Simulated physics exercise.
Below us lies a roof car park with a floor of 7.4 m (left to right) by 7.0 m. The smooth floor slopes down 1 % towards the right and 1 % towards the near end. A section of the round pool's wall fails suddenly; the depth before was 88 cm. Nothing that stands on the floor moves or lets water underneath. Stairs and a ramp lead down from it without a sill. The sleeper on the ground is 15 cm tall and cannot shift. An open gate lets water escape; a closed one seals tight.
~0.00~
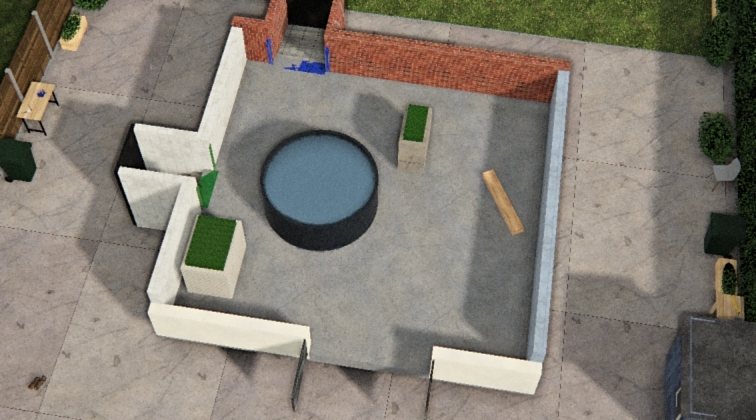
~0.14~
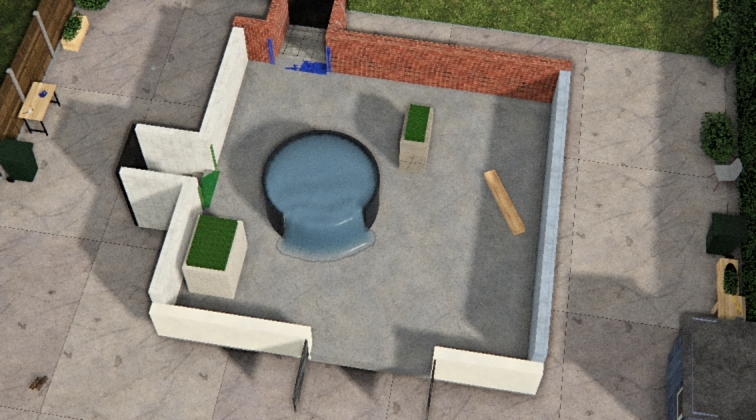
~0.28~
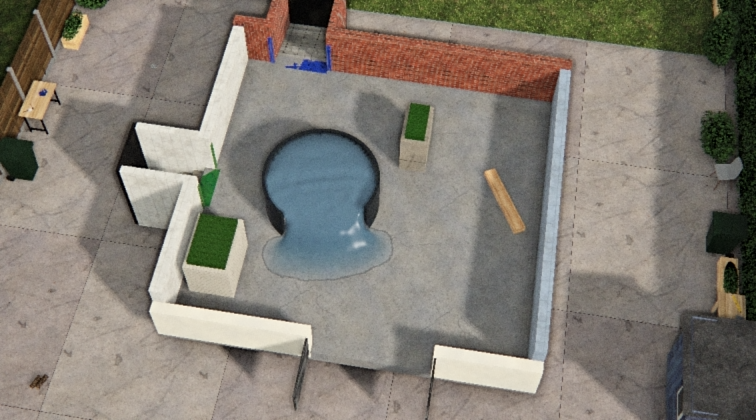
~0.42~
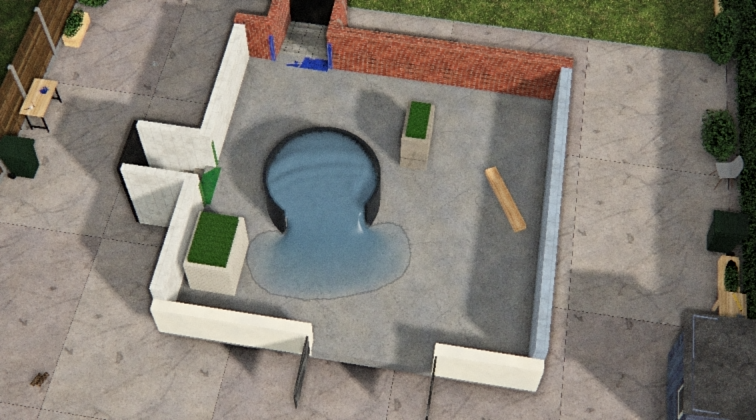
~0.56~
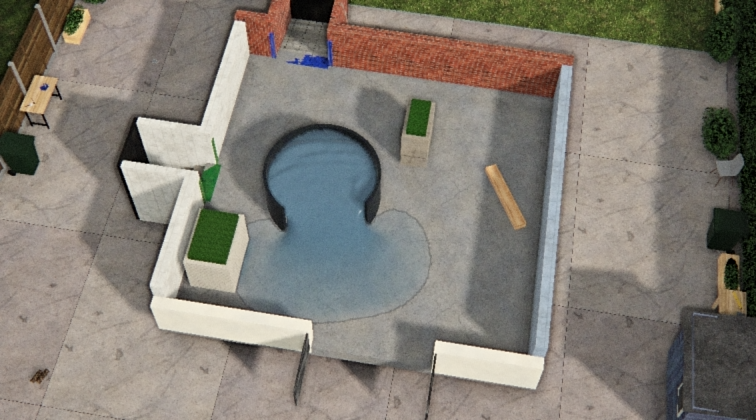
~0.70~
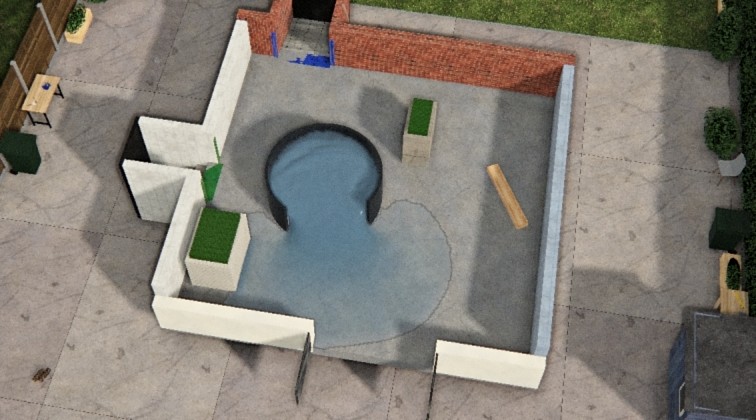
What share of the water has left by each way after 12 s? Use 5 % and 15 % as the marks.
The gate takes over 15 %; the stair shaft (marked green) takes not even 5 %; the down ramp (marked blue) takes less than 5 %.
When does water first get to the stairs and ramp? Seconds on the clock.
Stairs 2.8 s, ramp 6.0 s.
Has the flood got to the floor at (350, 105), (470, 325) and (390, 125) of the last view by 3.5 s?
In that order: Not reached, flooded, not reached.
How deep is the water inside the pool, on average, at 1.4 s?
Roughly 47 cm on average.
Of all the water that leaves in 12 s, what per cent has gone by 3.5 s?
About 60 per cent.
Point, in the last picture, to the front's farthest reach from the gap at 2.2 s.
Near (528, 371).
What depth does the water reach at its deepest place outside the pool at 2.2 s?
Up to some 40 cm.
After 1.4 s water covers 35 % of the floor and is deepest (47 cm) near (295, 324); gone so far, the gate 7 %, the stair shaft (marked green) 0 %, the down ramp (marked blue) 0 %.
After 2.2 s water covers 35 % of the floor and is deepest (40 cm) near (189, 291); gone so far, the gate 20 %, the stair shaft (marked green) 0 %, the down ramp (marked blue) 0 %.
After 3.5 s water covers 45 % of the floor and is deepest (34 cm) near (233, 322); gone so far, the gate 33 %, the stair shaft (marked green) 0 %, the down ramp (marked blue) 0 %.
After 7.0 s water covers 85 % of the floor and is deepest (16 cm) near (528, 371); gone so far, the gate 49 %, the stair shaft (marked green) 1 %, the down ramp (marked blue) 0 %.
After 12.0 s water covers 95 % of the floor and is deepest (12 cm) near (528, 371); gone so far, the gate 55 %, the stair shaft (marked green) 1 %, the down ramp (marked blue) 2 %.
